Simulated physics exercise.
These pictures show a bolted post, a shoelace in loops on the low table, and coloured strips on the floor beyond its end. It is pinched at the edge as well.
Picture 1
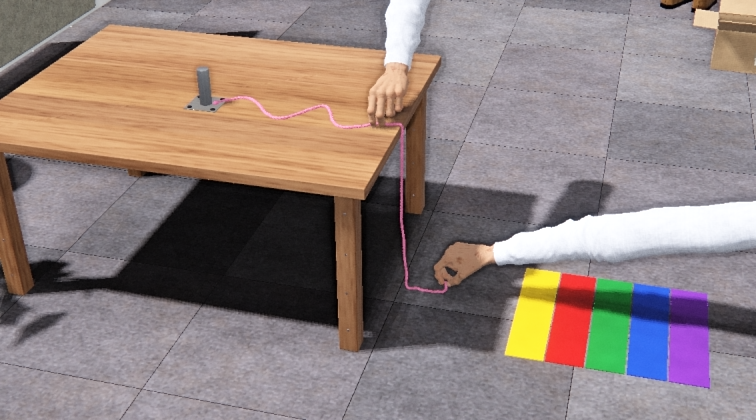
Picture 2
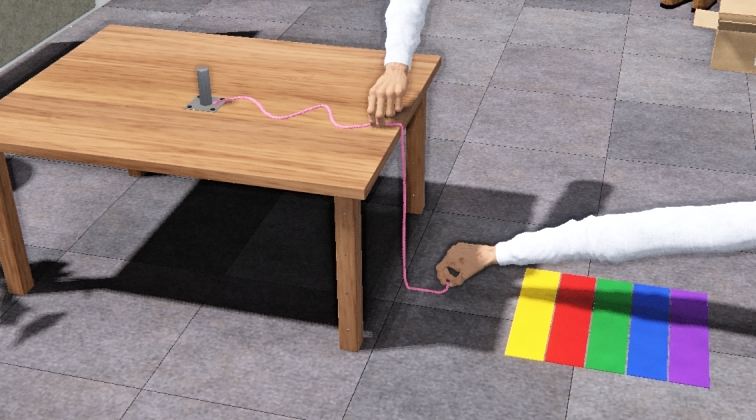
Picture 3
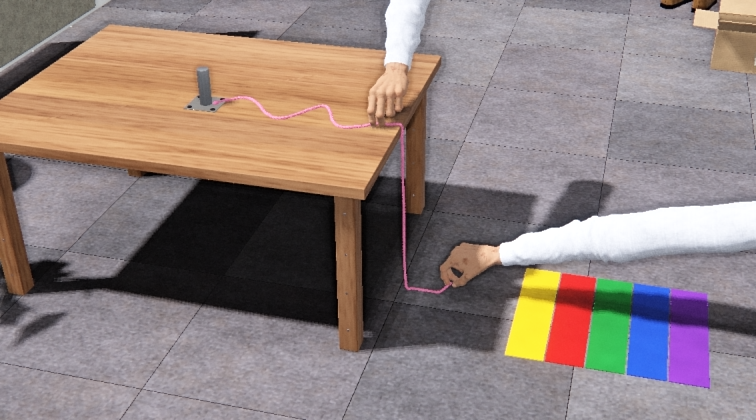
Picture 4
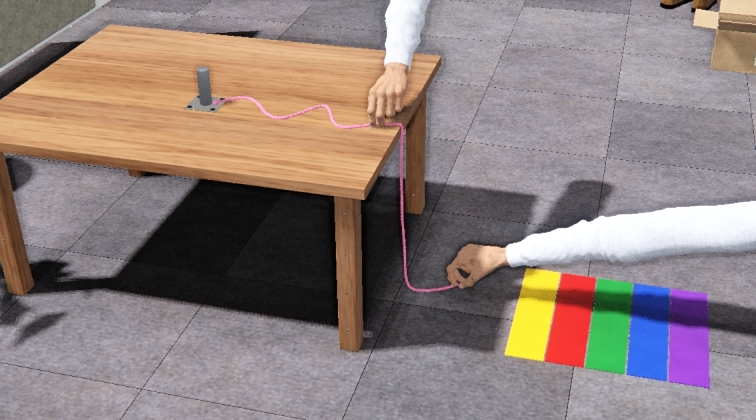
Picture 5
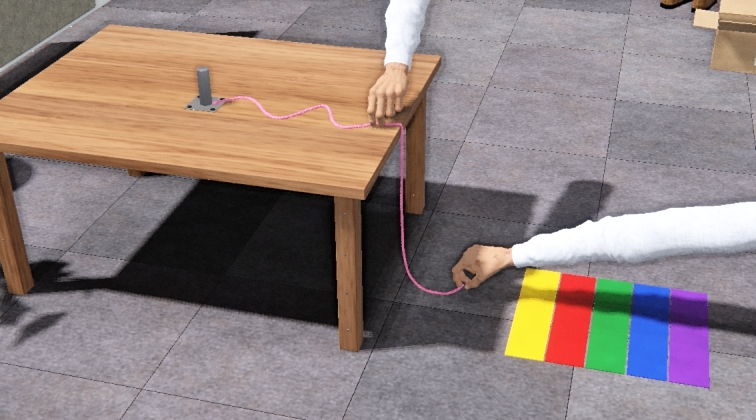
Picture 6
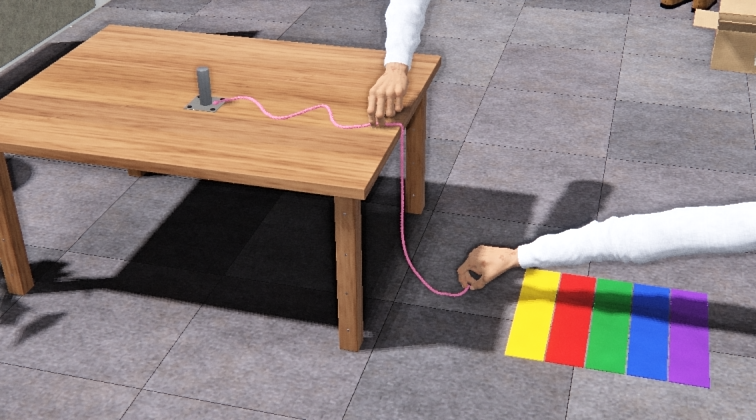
At first, a pink shoelace runs in loose waves across a wooden table, pinched at the edge by one hand, and hangs down to another hand near the floor. The lower hand then draws its end slightly rightward, toward the coloured strips, and the hanging part bends into a smoother curve.
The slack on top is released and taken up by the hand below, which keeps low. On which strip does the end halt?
Over blue.
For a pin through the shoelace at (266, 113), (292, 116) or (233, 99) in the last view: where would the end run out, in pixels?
Try by try, around (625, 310), (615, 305) and (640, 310).
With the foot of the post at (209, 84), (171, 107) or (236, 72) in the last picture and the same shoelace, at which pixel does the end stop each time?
In that order: (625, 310), (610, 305) and (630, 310).
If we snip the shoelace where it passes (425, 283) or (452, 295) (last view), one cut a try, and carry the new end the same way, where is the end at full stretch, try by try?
Near (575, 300) and (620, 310).
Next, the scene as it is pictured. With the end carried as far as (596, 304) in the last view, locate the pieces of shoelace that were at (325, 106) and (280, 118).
They go to (358, 121) and to (307, 115).
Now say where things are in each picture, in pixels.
The first frame shows end (446, 282); yellow (528, 340); red (567, 347); green (607, 353); blue (648, 360); purple (689, 366).
The second frame shows end (448, 282); shoelace through (249, 98) (297, 114) (335, 124) (402, 135) (404, 207) (405, 270).
The third frame shows end (451, 283).
The fourth frame shows end (458, 284); shoelace through (249, 98) (297, 114) (335, 124) (402, 135) (402, 207) (405, 271).
The fifth frame shows end (464, 285).
The sixth frame shows end (469, 286); shoelace through (249, 98) (297, 114) (335, 124) (402, 135) (403, 207) (414, 270).
Soon after, end near (596, 304); over green.
After that, end near (631, 310); over green.
At the stop, end near (652, 313); over blue. The end stops over the blue strip.
